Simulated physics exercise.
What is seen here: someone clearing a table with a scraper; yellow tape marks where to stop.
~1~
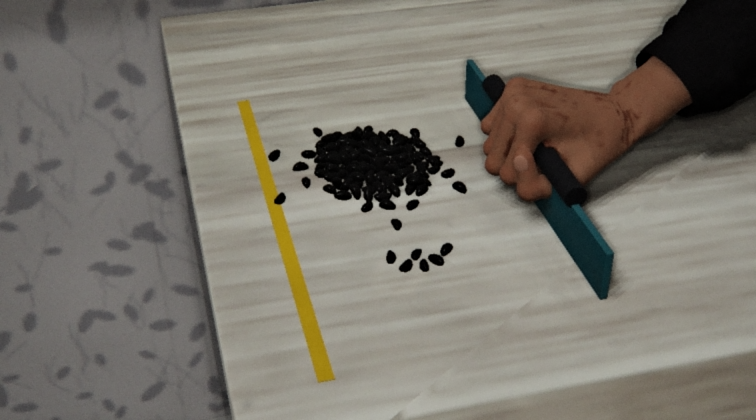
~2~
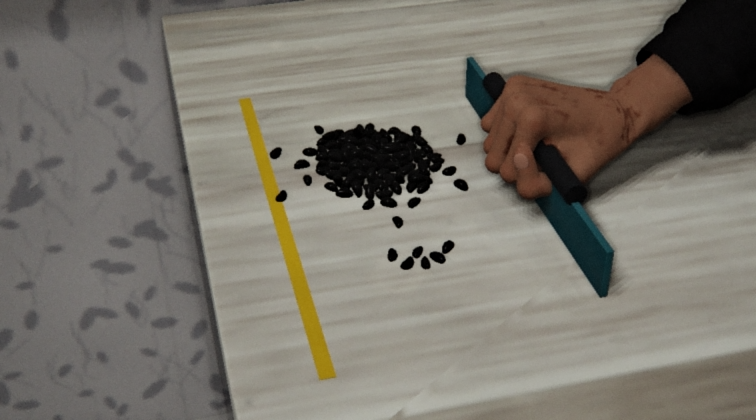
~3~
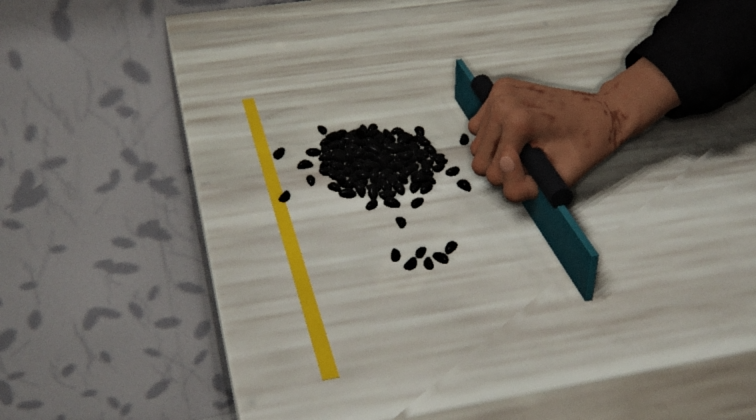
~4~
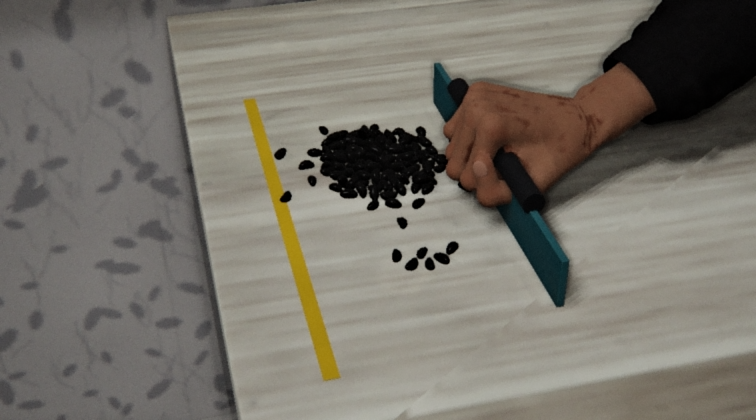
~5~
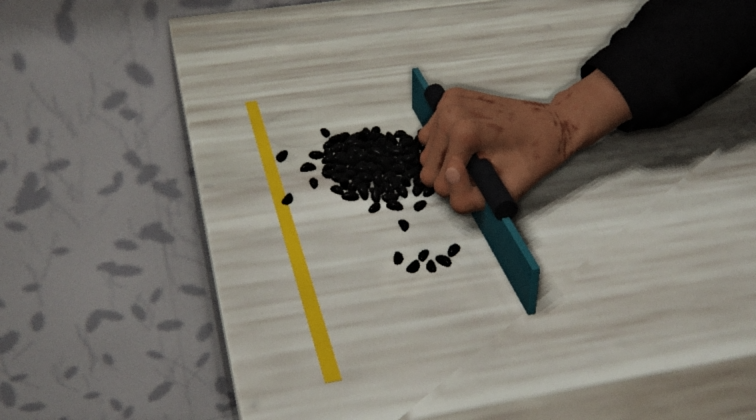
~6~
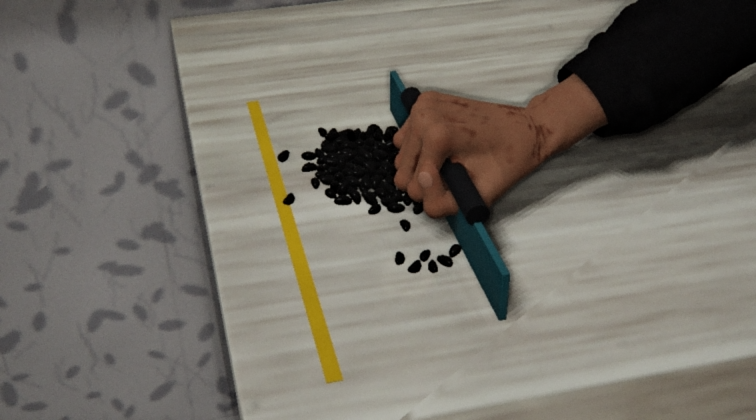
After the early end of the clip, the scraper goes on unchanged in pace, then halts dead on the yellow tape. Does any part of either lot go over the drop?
Nearer lot: No, none goes over. Farther lot: Yes, some goes over.
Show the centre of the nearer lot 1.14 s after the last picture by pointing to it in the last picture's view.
I'd place its centre close to (280, 283).
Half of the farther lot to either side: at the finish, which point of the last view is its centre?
I'd say somewhere about (236, 182).
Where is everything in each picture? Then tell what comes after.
Scraper (596, 258), at rest; yellow tape (246, 111), about a palm's width from the edge; edge at (200, 234); nearer lot (416, 255), a few black beans; farther lot (371, 160), many black beans, in the first frame.
Scraper (596, 256); farther lot (373, 158), in the second frame.
Scraper (581, 260); nearer lot (420, 253), in the third frame.
Scraper (553, 266); farther lot (377, 159), just a few pushed along, in the fourth frame.
Scraper (524, 273); nearer lot (423, 256), in the fifth frame.
Scraper (495, 278); yellow tape (255, 112); edge at (209, 234); nearer lot (424, 256); farther lot (369, 162), the larger part pushed along, in the sixth frame.
Then, 0.42 s later than the last frame, scraper still moving, near (355, 169); nearer lot all on the table, its front near (353, 267); farther lot all on the table, its front near (249, 211).
Then, 0.86 s later than the last frame, scraper stopped at the yellow tape; nearer lot all on the table, its front near (262, 281); farther lot about a tenth over the edge.
Then, 1.14 s later than the last frame, scraper stopped at the yellow tape; nearer lot all on the table, its front near (256, 282); farther lot roughly a quarter over the edge.
When it is over, scraper stopped at the yellow tape; nearer lot all on the table, its front near (256, 282); farther lot roughly a quarter over the edge.
